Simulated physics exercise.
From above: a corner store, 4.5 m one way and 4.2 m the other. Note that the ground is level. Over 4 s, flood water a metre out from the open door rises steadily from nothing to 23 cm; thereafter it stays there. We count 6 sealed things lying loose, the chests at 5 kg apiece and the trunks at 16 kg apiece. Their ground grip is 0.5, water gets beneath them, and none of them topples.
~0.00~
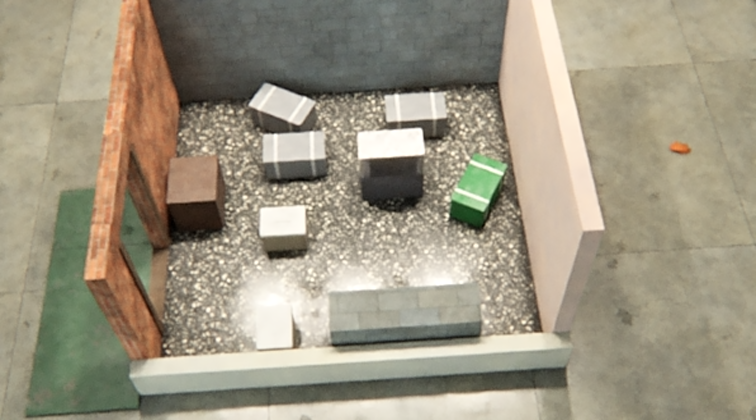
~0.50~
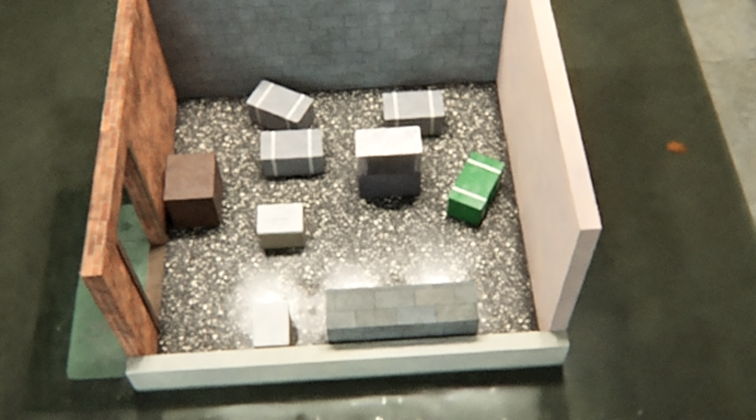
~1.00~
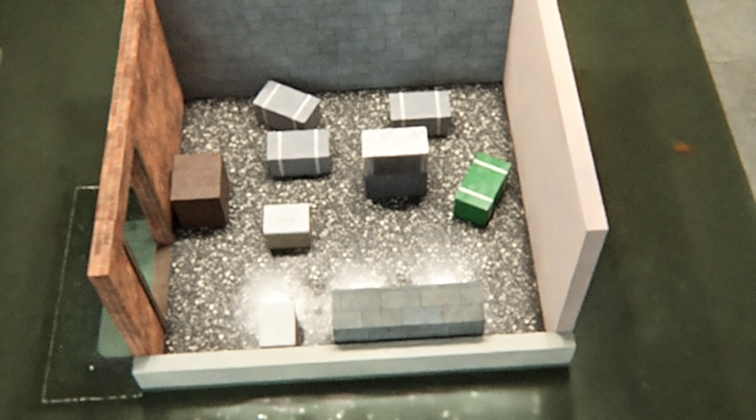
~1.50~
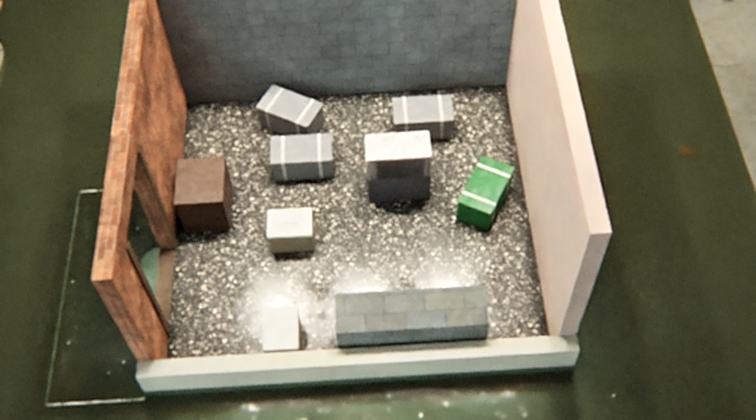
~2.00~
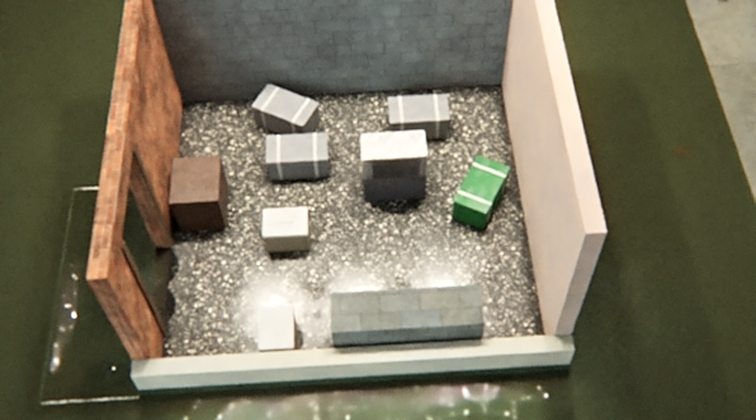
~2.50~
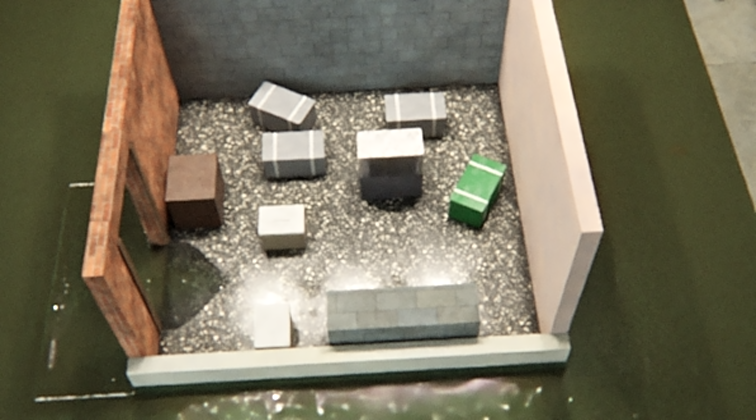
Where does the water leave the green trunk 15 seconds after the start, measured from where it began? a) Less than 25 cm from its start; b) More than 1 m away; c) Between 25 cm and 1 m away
Answer: B.
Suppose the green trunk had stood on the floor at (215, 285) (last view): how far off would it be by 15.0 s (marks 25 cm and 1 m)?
Looks like it is swept a long way.
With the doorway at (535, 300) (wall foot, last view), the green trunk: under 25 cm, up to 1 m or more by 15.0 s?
As for the green trunk, it keeps its spot.
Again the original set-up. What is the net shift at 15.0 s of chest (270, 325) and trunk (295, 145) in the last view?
In that order: 200 cm, 80 cm.
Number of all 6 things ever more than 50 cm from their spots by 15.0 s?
I count 6 of them.
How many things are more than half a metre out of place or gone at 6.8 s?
I get 2.
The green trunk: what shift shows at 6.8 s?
It has shifted about 30 cm.
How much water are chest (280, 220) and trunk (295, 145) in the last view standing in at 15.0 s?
I'd estimate 13 cm for the first and 8 cm for the second.
After 3.5 s the green trunk is near (478, 182), 0.0 m from its start, aground; 0 afloat.
After 6.8 s the green trunk is near (497, 175), 0.3 m from its start, aground; 2 afloat.
After 11.0 s the green trunk is near (395, 91), 1.8 m from its start, afloat; 4 afloat.
After 15.0 s the green trunk is near (200, 93), 3.9 m from its start, afloat; 6 afloat.
